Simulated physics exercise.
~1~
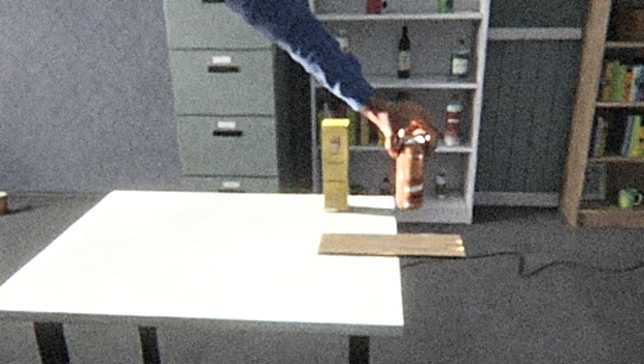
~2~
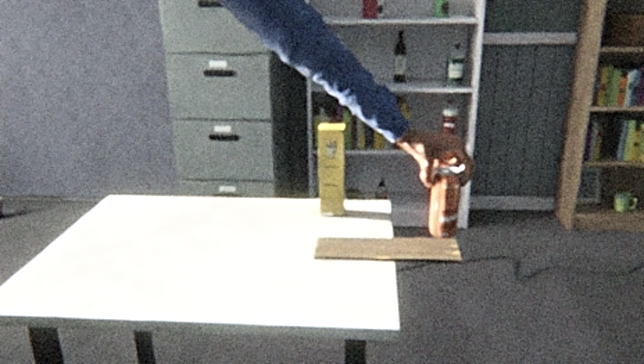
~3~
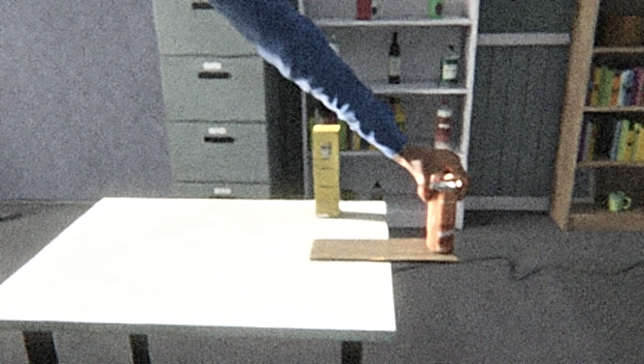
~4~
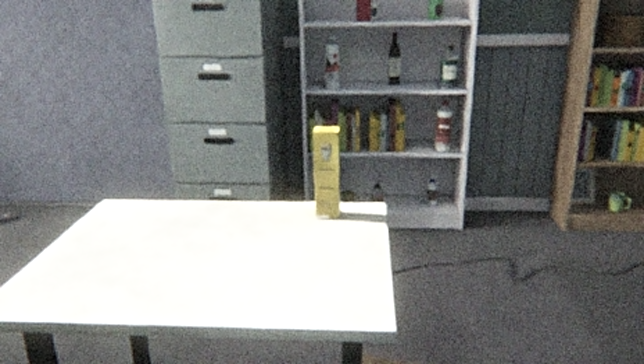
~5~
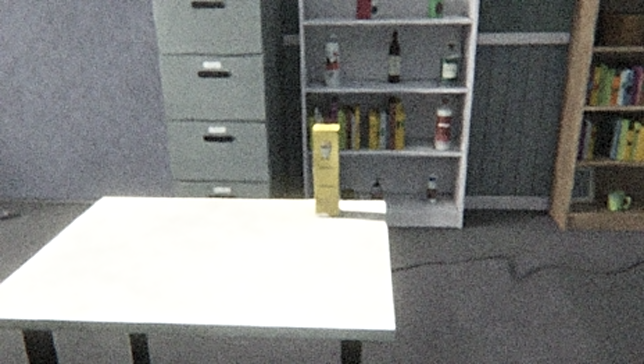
Orange can lowered by a hand onto the overhanging end of a flat board, both then gone from the table, yellow carton still standing.
